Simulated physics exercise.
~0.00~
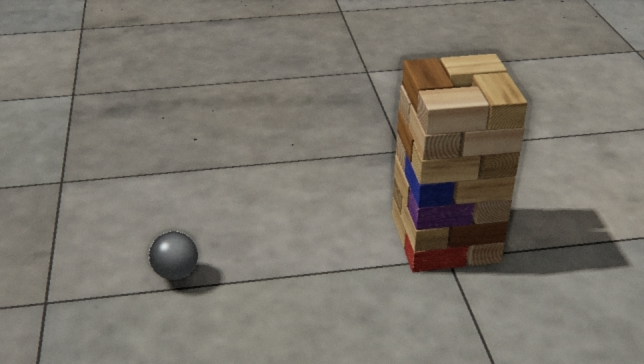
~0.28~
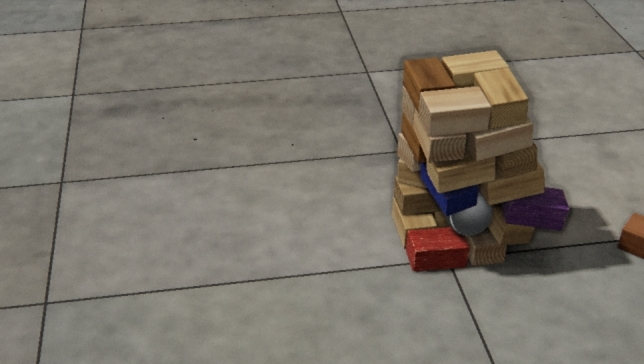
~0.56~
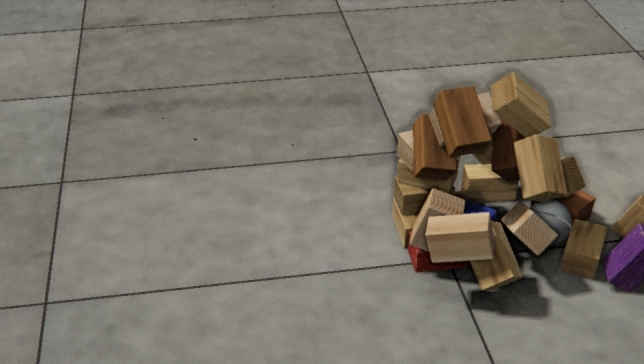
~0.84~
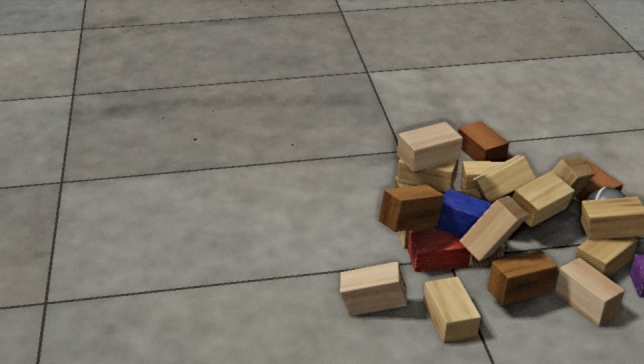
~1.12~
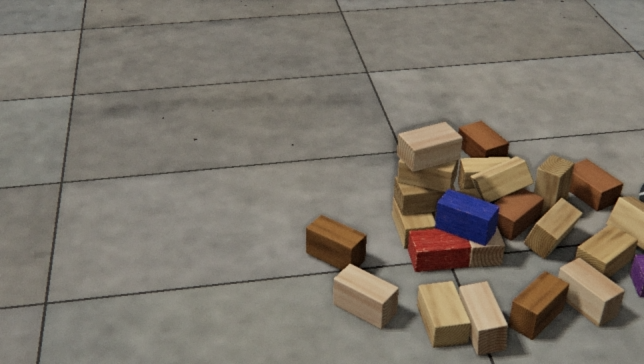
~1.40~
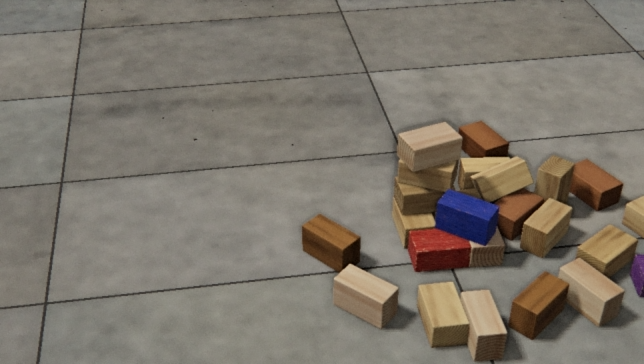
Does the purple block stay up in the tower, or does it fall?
The purple block falls. It is knocked out to the right and ends up on the floor at the right edge of the view.
A steel ball flew into the lower part of a square tower of wooden blocks, knocking the purple block out to the right, and the tower collapsed into a scattered heap, the blue block resting by the red one, which stayed near its place.
